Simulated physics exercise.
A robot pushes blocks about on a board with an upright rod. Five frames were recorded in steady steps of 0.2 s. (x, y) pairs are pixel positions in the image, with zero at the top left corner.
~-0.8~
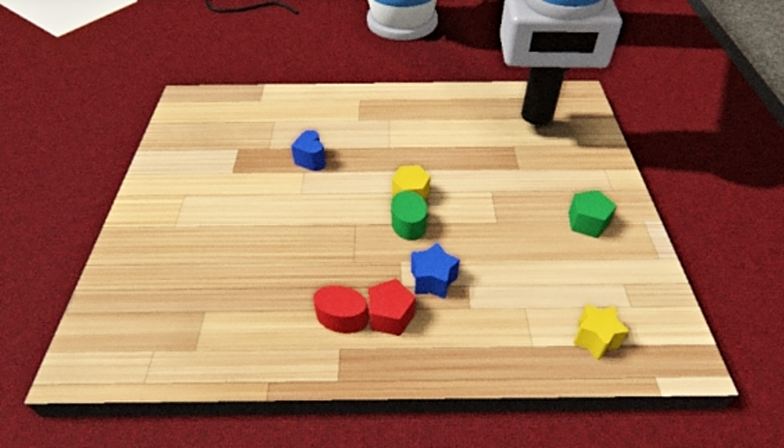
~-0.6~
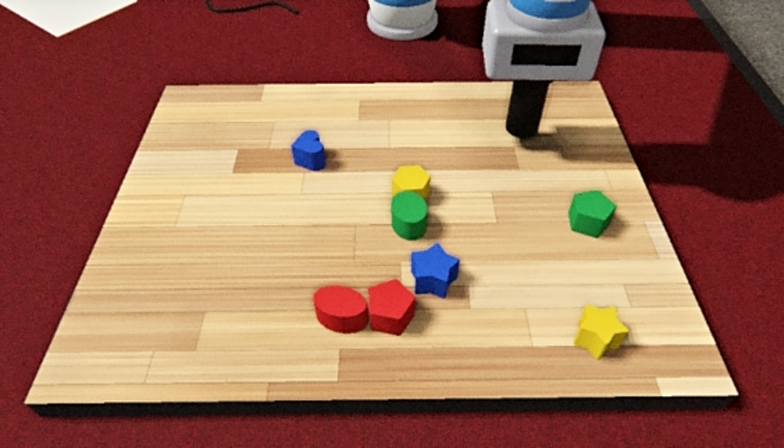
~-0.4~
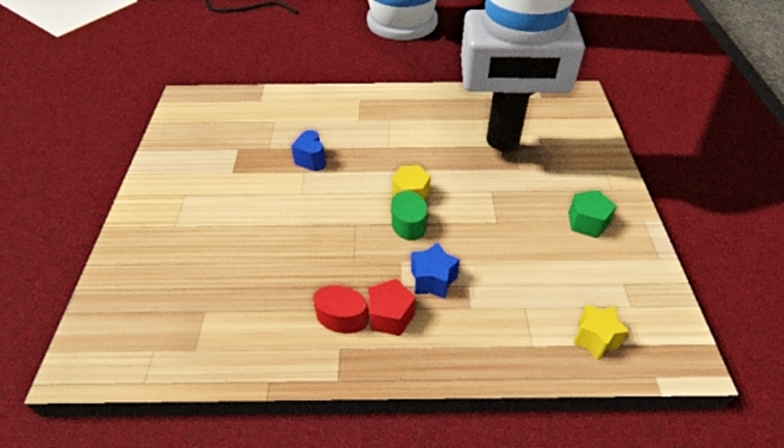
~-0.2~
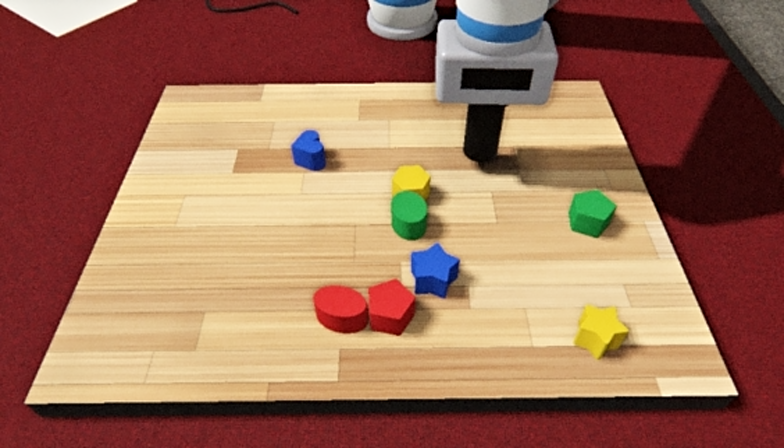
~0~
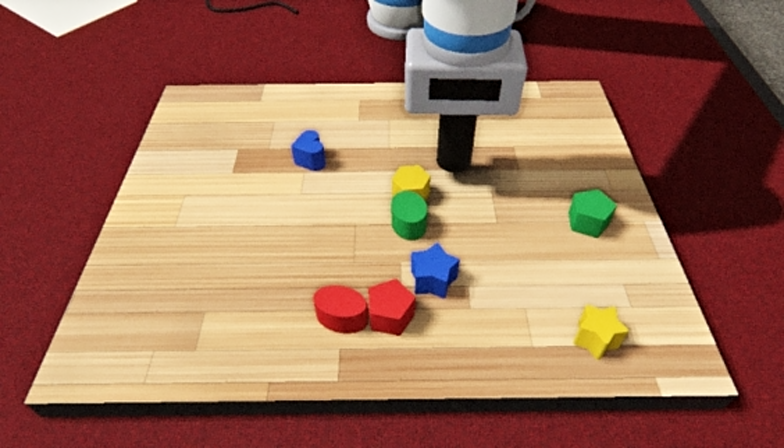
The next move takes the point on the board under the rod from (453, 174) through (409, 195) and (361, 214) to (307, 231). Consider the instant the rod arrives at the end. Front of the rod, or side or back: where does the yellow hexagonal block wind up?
Most likely the yellow hexagonal block stays ahead.
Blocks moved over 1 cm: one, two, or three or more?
Two of them.
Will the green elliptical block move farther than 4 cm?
In short: No.
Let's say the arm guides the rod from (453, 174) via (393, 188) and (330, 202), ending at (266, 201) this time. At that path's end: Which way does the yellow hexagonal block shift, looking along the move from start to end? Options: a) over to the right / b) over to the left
I'll go with b - over to the left.
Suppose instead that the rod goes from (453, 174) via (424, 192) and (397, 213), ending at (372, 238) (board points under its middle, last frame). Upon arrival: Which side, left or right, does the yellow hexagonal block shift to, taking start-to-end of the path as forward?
Right.
What follows on the original path. One third of the way, rod (410, 182); green elliptical block (398, 214), turned 55° anticlockwise; yellow hexagonal block (379, 189).
Two thirds of the way, rod (358, 202); green elliptical block (396, 215), turned 65° anticlockwise; yellow hexagonal block (325, 209).
At the end, rod (304, 218); green elliptical block (396, 215), turned 65° anticlockwise; yellow hexagonal block (268, 228).
